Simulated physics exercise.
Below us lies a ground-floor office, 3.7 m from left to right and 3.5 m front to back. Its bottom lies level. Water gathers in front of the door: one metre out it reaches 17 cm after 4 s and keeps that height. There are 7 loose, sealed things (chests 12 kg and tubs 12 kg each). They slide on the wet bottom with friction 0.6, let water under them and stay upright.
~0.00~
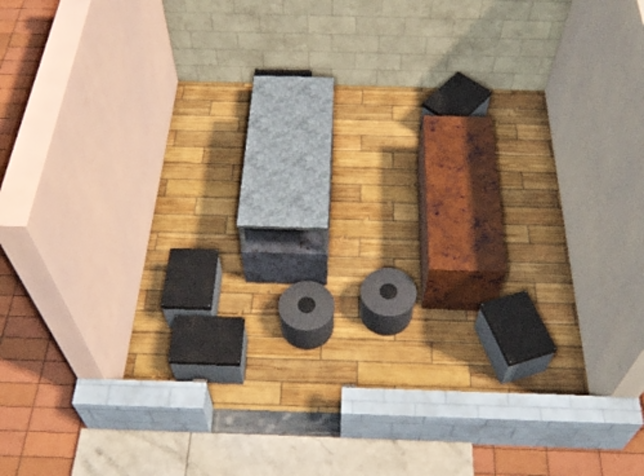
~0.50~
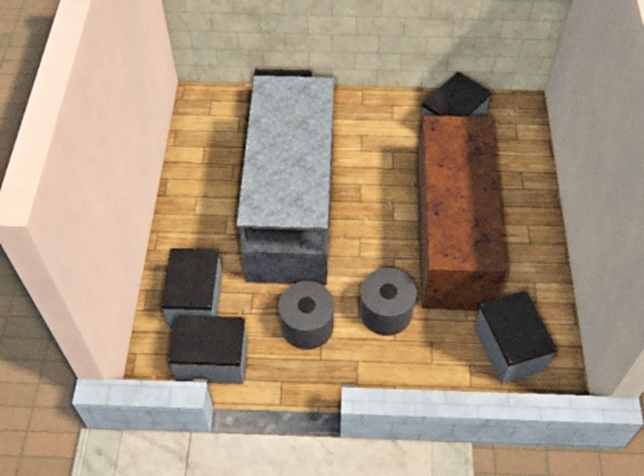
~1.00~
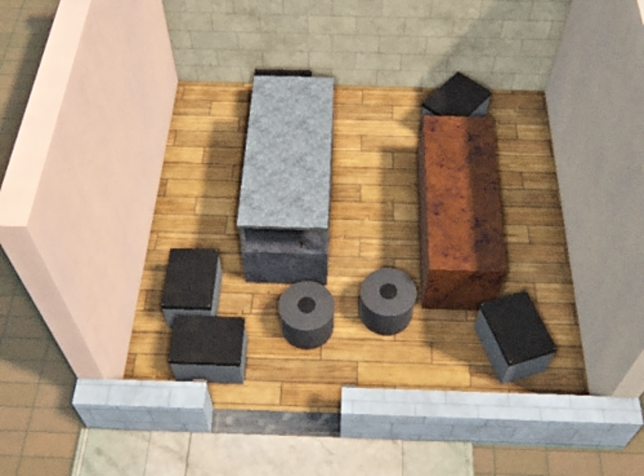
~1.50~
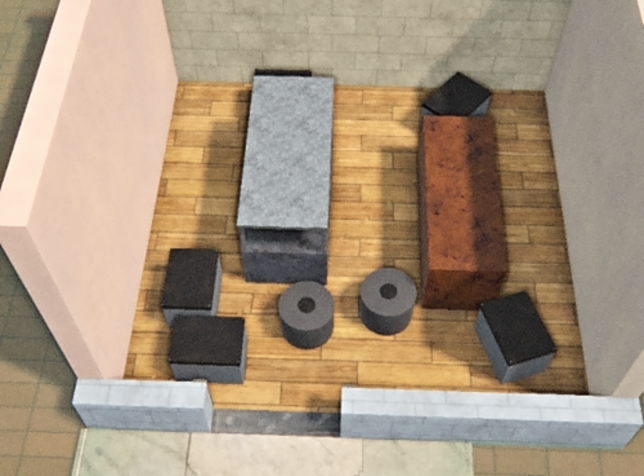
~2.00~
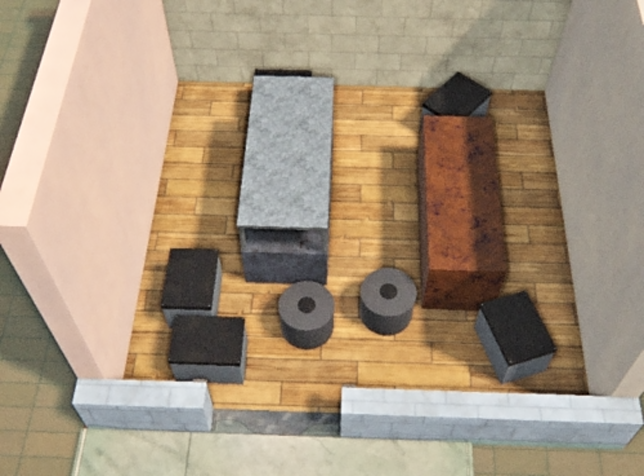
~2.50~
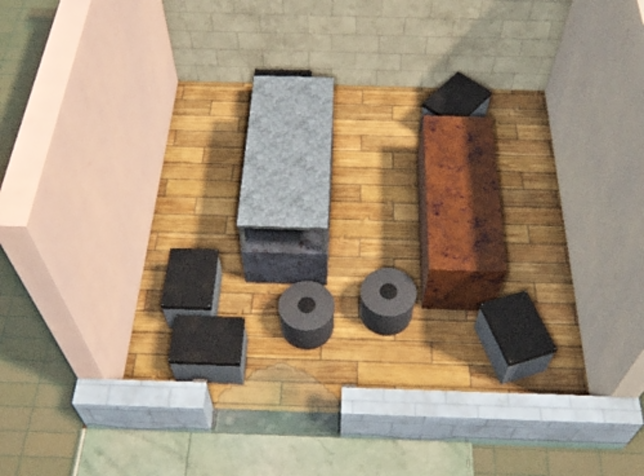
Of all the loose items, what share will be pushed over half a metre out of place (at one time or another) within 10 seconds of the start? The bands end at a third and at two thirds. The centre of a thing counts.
That comes to one to two thirds.
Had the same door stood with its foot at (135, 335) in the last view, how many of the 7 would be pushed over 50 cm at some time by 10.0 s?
Then 3.
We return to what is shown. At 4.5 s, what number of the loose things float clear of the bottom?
At that moment 0.
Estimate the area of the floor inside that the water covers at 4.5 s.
About 3.0 m2.
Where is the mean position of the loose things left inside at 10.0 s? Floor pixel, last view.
Around (355, 216).
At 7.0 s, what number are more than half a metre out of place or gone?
0 of them.
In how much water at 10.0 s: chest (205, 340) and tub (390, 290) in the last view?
Roughly 9 and 6 cm.
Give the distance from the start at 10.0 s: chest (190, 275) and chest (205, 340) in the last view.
In turn: 200 cm, 80 cm.
After 3.5 s 0 of 7 are over 50 cm from their spots; 0 afloat.
After 4.5 s 0 of 7 are over 50 cm from their spots; 0 afloat.
After 7.0 s 0 of 7 are over 50 cm from their spots; 1 afloat.
After 10.0 s 4 of 7 are over 50 cm from their spots, and 4 have been at some point; 4 afloat.
